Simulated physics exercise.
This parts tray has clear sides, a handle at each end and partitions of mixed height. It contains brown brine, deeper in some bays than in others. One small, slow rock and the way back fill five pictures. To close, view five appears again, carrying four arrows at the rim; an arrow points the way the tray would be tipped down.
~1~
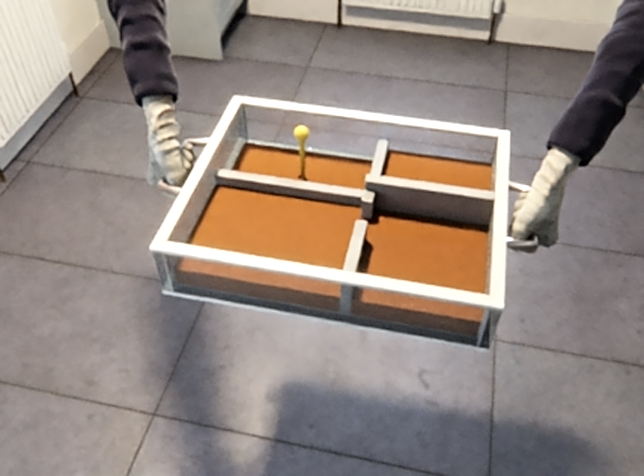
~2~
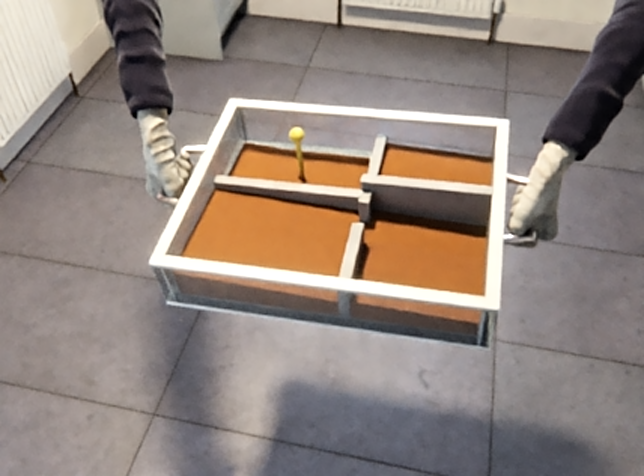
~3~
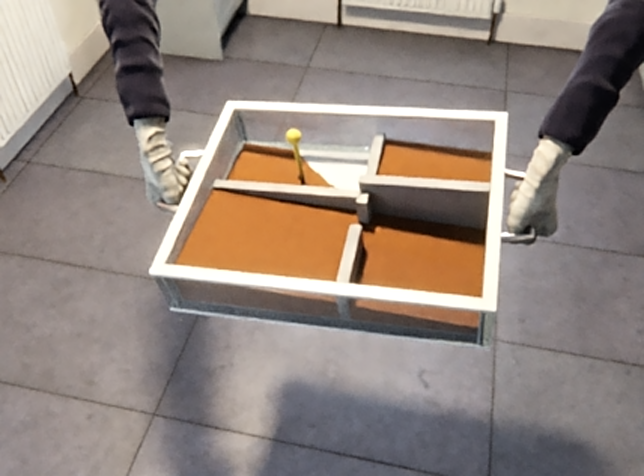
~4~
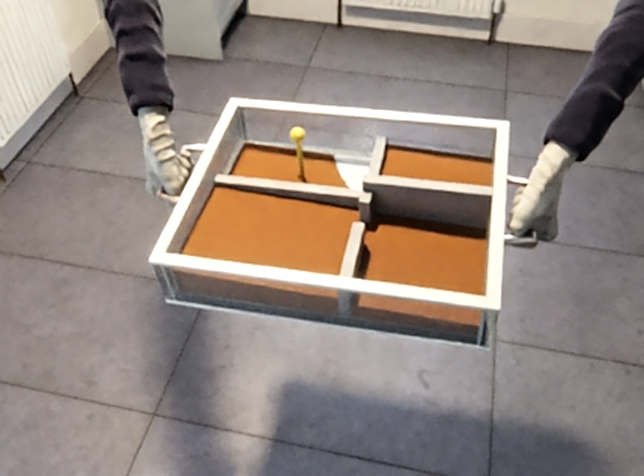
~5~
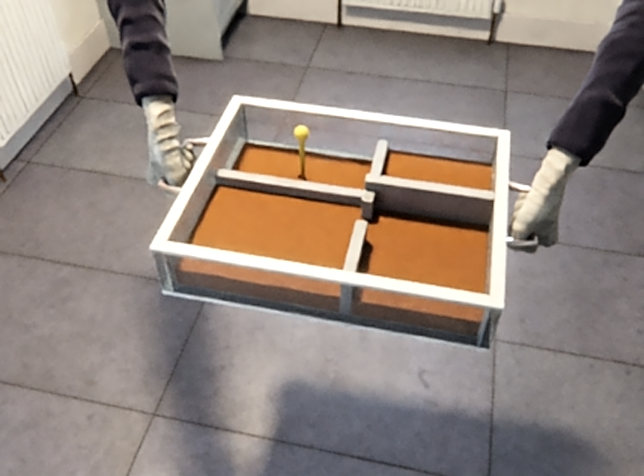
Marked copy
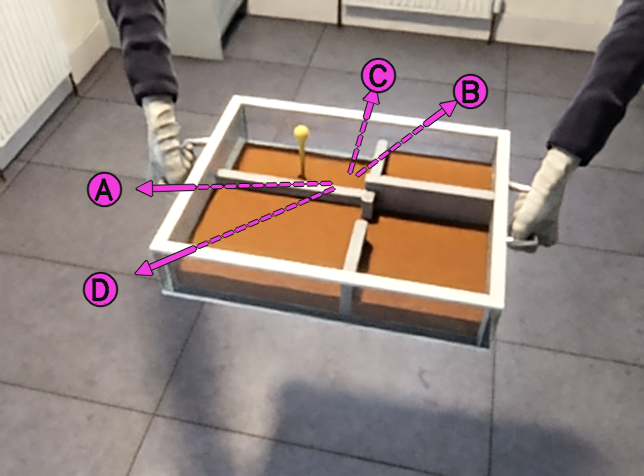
In a room with grey floor tiles and white radiators along the far wall and left side, seen from above by a still camera, two gloved hands in dark sleeves hold a clear-sided tray by its end handles. Grey partitions divide its brown contents, and a yellow-headed peg stands in the back left bay. The hands tilt the tray slightly toward the front left, briefly exposing a pale patch beside the peg, then level it again.
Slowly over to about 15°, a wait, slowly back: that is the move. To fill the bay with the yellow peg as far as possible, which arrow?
A.
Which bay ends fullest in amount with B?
That is the front left bay.
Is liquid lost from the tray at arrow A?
No, all stays in.
On the marked copy, A ends at (142, 188); B ends at (452, 104); C ends at (373, 92); D ends at (140, 271).
Choosing A, about 29 % of the liquid ends in the peg's bay; nothing spills.
Choosing B, about 8 % of the liquid ends in the peg's bay; nothing spills.
Choosing C, about 15 % of the liquid ends in the peg's bay; nothing spills.
Choosing D, about 9 % of the liquid ends in the peg's bay; almost none goes over the rim.
